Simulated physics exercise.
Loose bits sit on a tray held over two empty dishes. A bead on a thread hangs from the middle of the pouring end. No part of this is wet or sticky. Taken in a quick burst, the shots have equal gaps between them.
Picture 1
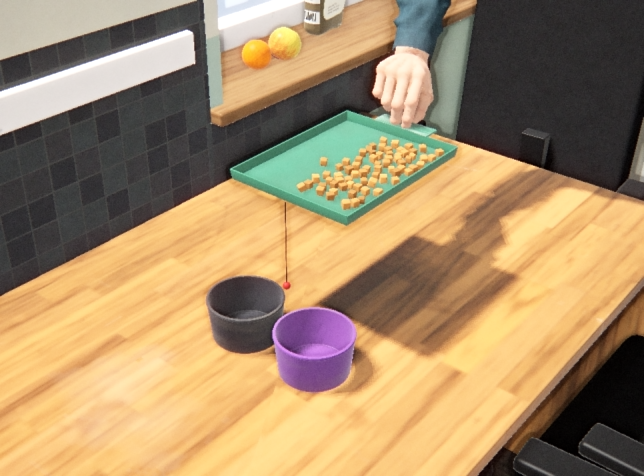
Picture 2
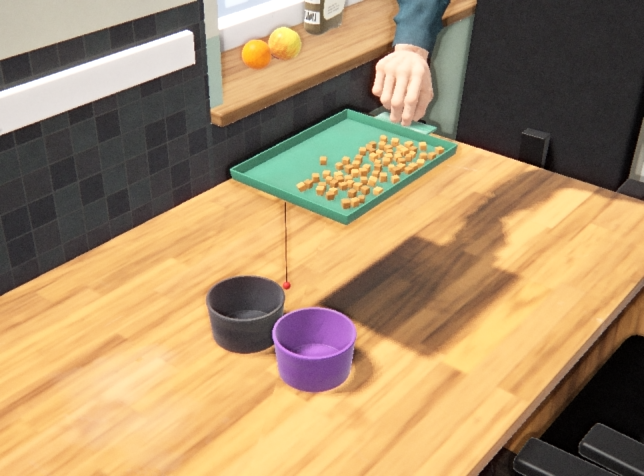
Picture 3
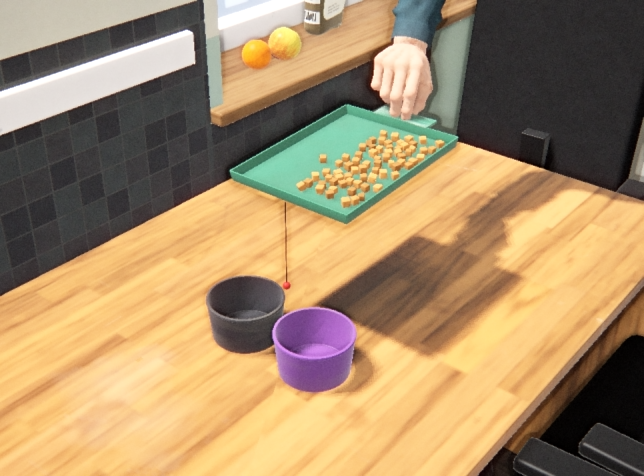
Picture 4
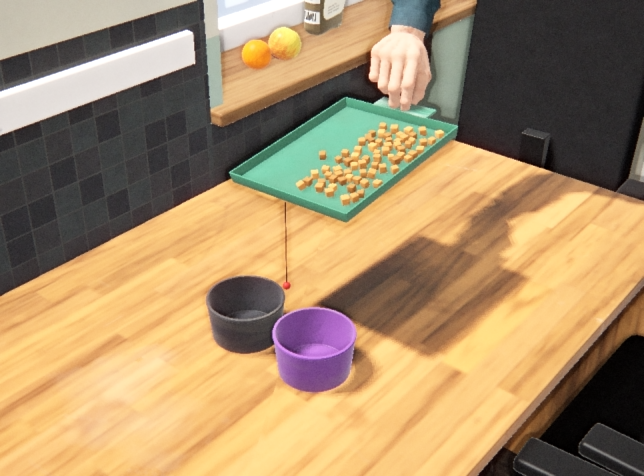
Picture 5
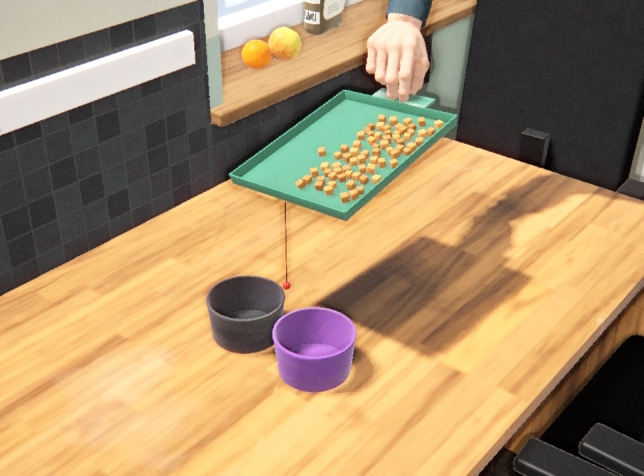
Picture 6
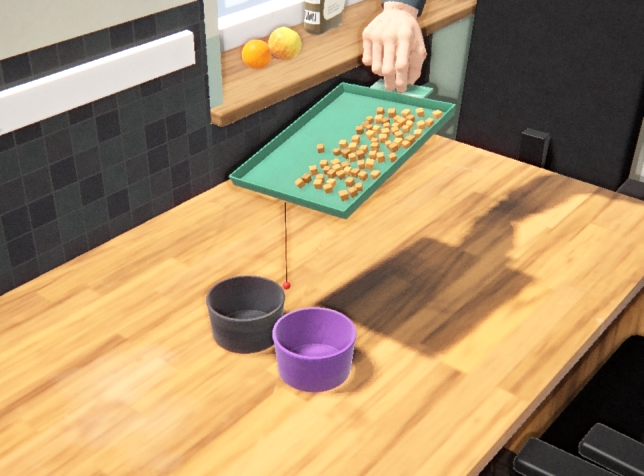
A hand slowly raised the far end of a green tray of brown sugar cubes above a black dish and a purple one, and the tray's near end dipped slightly toward its left corner.
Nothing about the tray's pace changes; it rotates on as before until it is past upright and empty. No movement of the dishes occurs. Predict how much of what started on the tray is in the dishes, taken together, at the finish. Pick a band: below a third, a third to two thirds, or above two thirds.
Taken together, the dishes hold a third to two thirds.
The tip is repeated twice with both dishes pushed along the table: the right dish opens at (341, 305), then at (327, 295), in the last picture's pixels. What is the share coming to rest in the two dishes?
It comes to roughly 20 per cent in one try and roughly 20 per cent in the next.
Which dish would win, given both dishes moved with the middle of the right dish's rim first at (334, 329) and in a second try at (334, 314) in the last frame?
The one on the left side, and then the one on the left side.
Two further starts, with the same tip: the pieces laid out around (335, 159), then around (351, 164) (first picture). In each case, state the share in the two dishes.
Roughly 60 and 60 percent, in that order.
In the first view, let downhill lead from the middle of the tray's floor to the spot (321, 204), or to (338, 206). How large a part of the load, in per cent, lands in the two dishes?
Around 80 percent for the first aim and around 60 percent for the second.
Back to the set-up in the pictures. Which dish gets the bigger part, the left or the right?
The left-hand one comes out ahead.
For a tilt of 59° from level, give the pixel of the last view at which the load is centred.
Near (268, 177).
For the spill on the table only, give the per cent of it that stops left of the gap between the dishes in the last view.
Near 90 in a hundred.
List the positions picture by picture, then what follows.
In the first frame, corners of the pouring end at (232, 169) and (347, 215), level; middle of the load at (367, 170), brown sugar cubes; left dish at (220, 329); right dish at (288, 367); bead on its thread at (287, 286).
In the second frame, corners of the pouring end at (232, 169) and (347, 215), level; middle of the load at (367, 168).
In the third frame, corners of the pouring end at (232, 170) and (346, 214), tipped barely, lowest at the left corner; middle of the load at (367, 165).
In the fourth frame, corners of the pouring end at (232, 172) and (346, 212), tipped a little, lowest at the left corner; middle of the load at (366, 160).
In the fifth frame, corners of the pouring end at (231, 174) and (345, 211), tipped a little, lowest at the left corner; middle of the load at (365, 155).
In the sixth frame, corners of the pouring end at (231, 176) and (344, 210), tipped a little, lowest at the left corner; middle of the load at (375, 147); left dish at (220, 329); right dish at (288, 367).
Soon after the last picture, tray tipped steeply; most on the tray; a stray few in the left dish; a stray few outside both; a small part in the air.
A little later, tray tipped right over; most on the tray; a small part in the left dish; a small part outside both.
Later still, tray tipped past a quarter turn; about half in the left dish; about half outside both.
At rest, tray tipped past a quarter turn; none in the right dish; about half in the left dish; about half outside both.
